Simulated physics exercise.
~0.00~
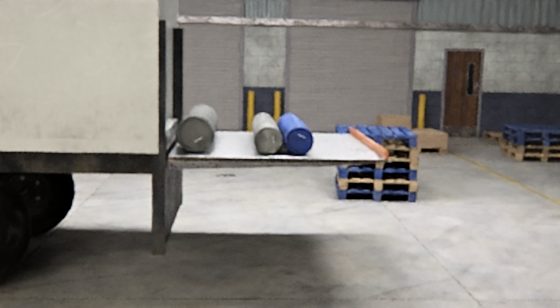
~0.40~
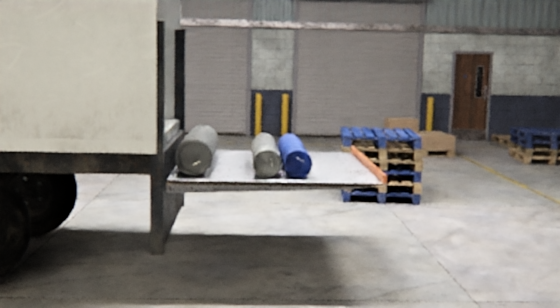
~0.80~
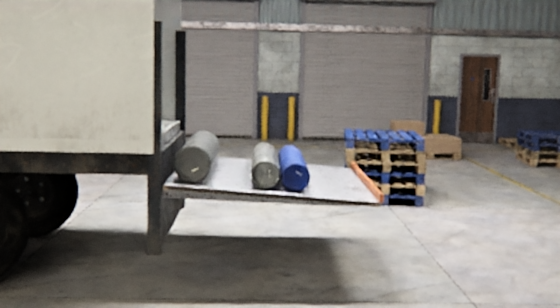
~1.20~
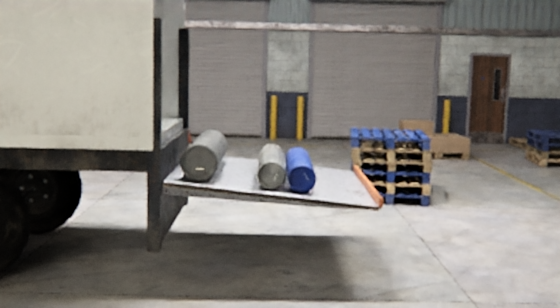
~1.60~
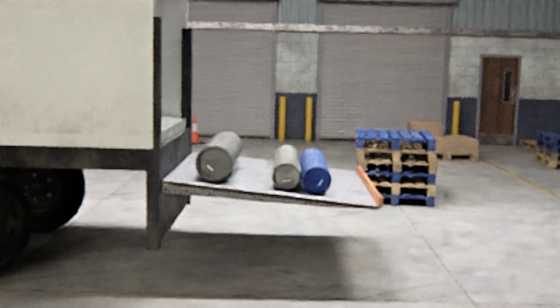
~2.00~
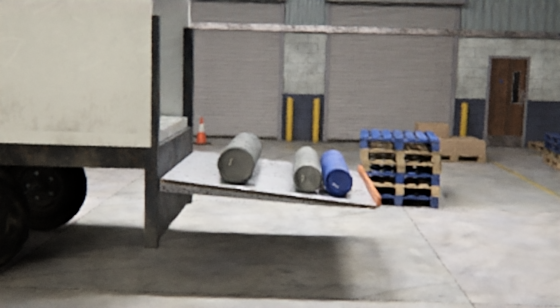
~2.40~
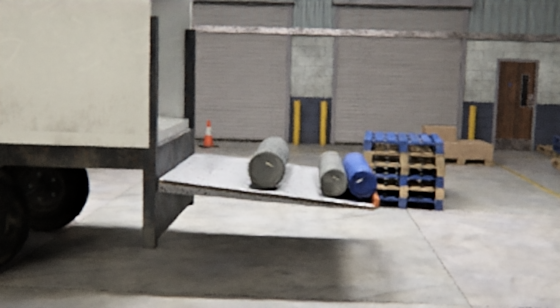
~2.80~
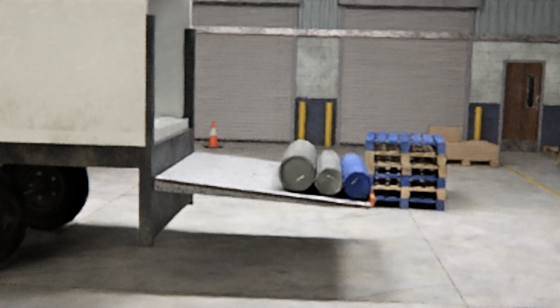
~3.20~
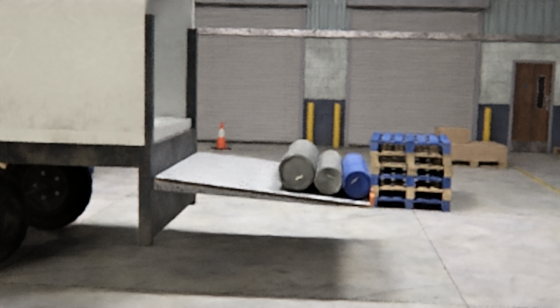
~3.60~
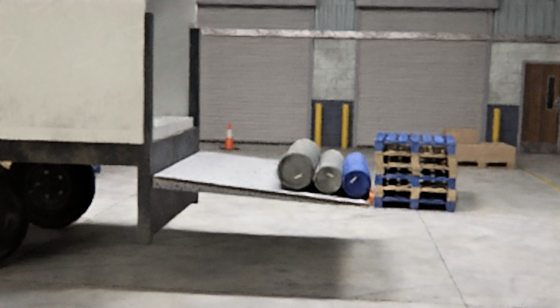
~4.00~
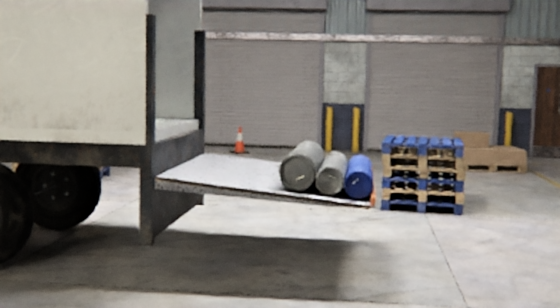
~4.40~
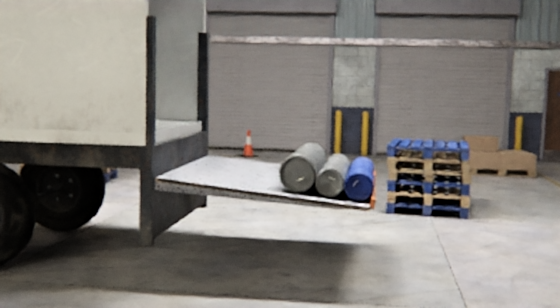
Two grey cylinders and a blue one rolling right as a lorry's tail lift tilts down, bunching together and resting near its outer edge.
